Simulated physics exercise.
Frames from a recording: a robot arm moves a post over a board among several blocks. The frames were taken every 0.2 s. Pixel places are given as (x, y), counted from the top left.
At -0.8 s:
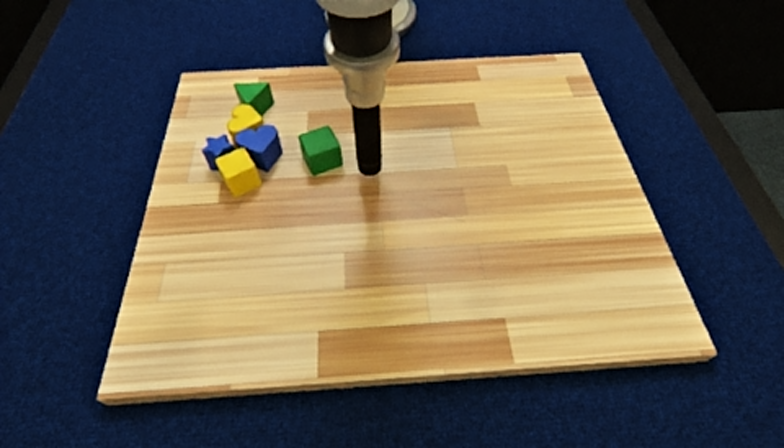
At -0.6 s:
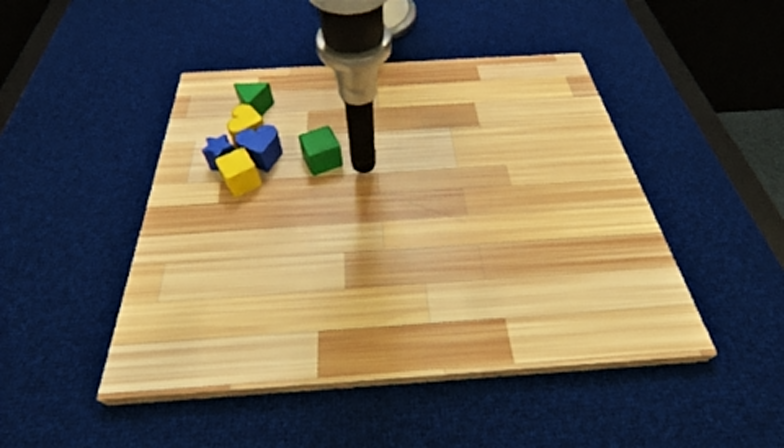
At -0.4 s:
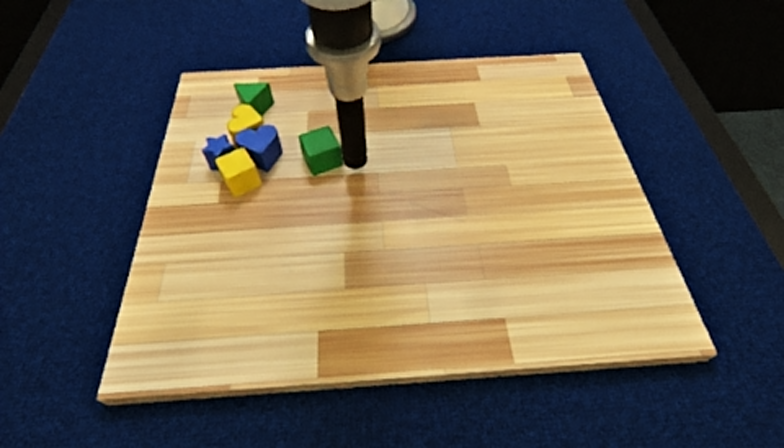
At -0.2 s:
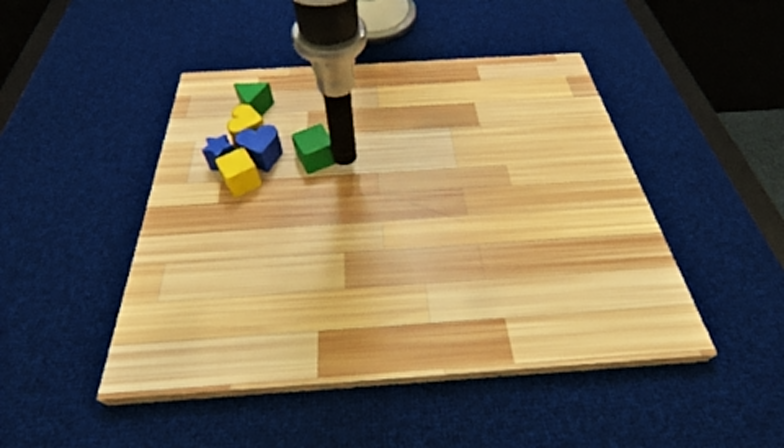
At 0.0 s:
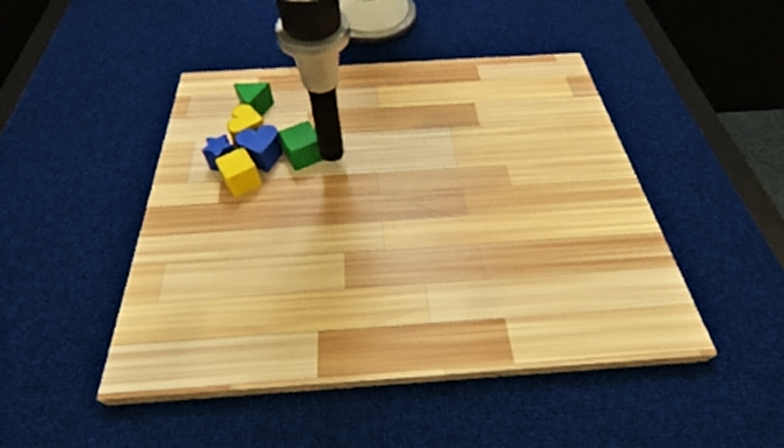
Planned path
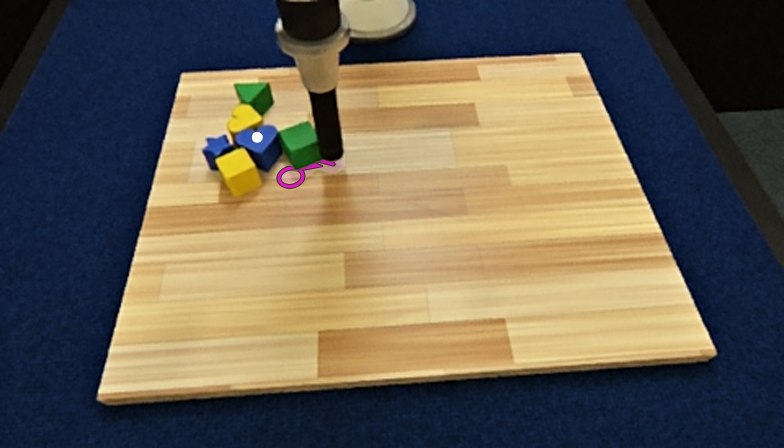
On a wooden board over blue fabric, a robot arm moves a dark post left toward a green block, then pushes it a short way left, up close to a cluster of blue, yellow and green blocks that stay still.
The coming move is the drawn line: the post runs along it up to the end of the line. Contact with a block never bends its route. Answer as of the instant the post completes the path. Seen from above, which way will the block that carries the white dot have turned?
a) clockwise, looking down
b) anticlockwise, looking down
b - anticlockwise, looking down.
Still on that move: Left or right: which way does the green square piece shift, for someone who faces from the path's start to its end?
Pushed right.
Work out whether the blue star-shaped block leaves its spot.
Once the post is done, the blue star-shaped block remains in the old spot.
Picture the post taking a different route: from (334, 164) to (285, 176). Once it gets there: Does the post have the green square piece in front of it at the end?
My answer is no.
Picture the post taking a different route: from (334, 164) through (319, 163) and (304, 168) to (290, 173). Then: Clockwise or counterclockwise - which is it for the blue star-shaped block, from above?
Answer: Anticlockwise.
The drawn path runs from (334, 164) over (318, 161) and (304, 167) to (291, 177); the dot is on the blue heart.
What follows on the original path. Halfway along, post at (307, 153); yellow heart at (237, 115); blue heart at (249, 135), turned 30° anticlockwise; green square piece at (282, 127), turned 20° clockwise.
At the end, post at (288, 167); blue star-shaped block not moved; yellow square piece not moved; yellow heart at (237, 115); blue heart at (249, 135), turned 30° anticlockwise; green square piece at (281, 127), turned 25° clockwise.
